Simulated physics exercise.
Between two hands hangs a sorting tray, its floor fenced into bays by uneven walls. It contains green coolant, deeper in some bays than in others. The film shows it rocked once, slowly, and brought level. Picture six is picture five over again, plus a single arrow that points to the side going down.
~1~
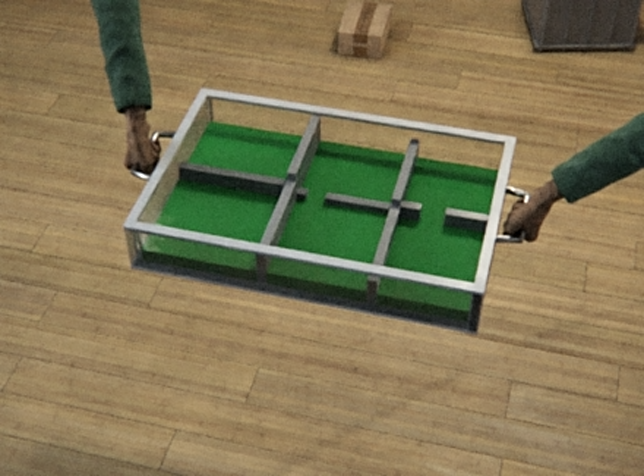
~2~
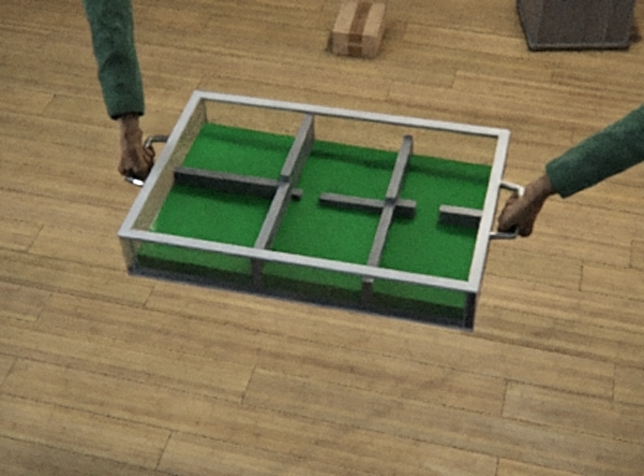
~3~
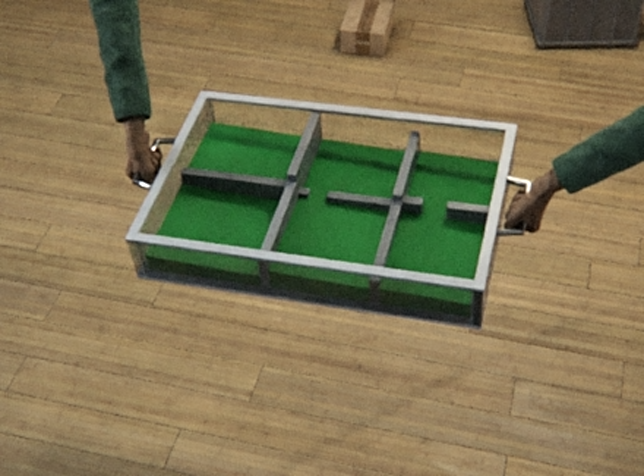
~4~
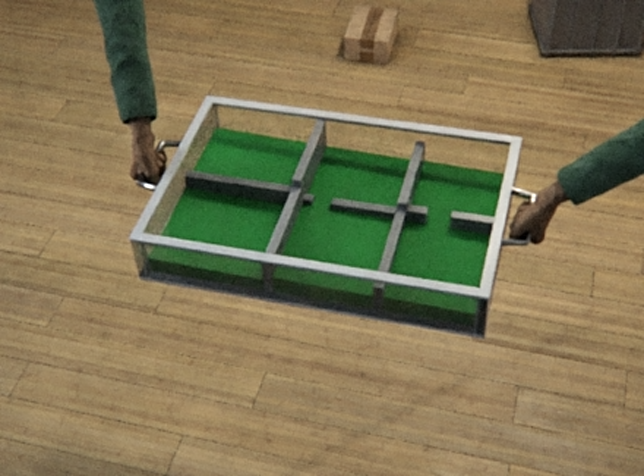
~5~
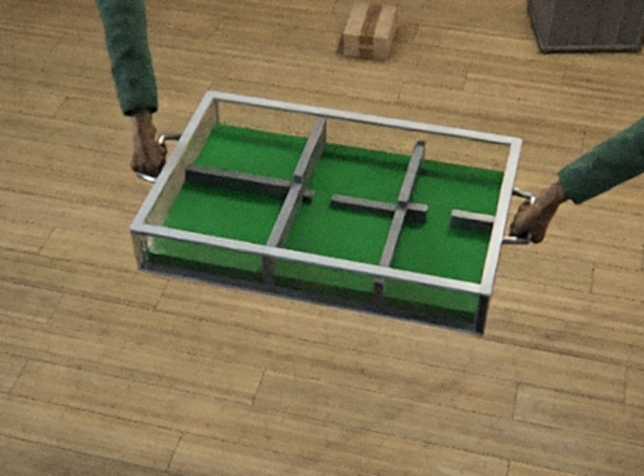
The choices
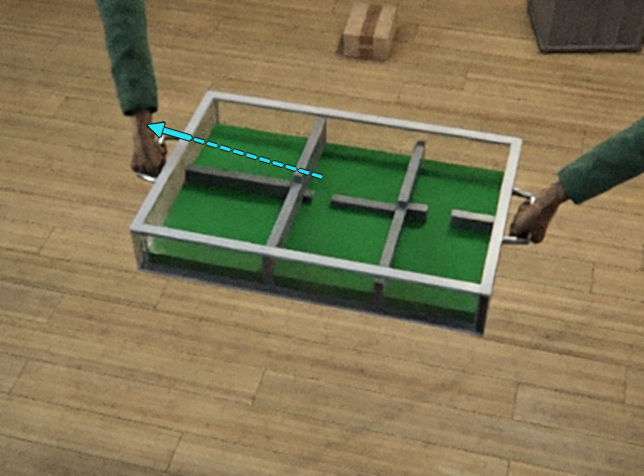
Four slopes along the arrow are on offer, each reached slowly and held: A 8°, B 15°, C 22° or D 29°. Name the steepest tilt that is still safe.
That is angle C.
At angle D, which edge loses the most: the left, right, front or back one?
The left rim.
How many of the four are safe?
Three of them.
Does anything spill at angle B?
No, not at all.
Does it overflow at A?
No, that is safe.
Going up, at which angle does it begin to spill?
That would be D.
The tray is level; deepest in the back left bay, at (250, 156), shallowest in the back right.
Tipped about 3° down to the front left; no wall is crossed.
Tipped about 4° down to the front left; no wall is crossed.
Tipped about 2° down to the front left; no wall is crossed.
The tray is level; deepest in the back left bay, at (256, 158), shallowest in the back right.
The arrow ends at (153, 127).
Choosing A, nothing spills; the front left bay holds the most.
Choosing B, nothing spills; the front left bay holds the most.
Choosing C, nothing spills; the back left bay holds the most.
Choosing D, about 8 % goes over the rim.
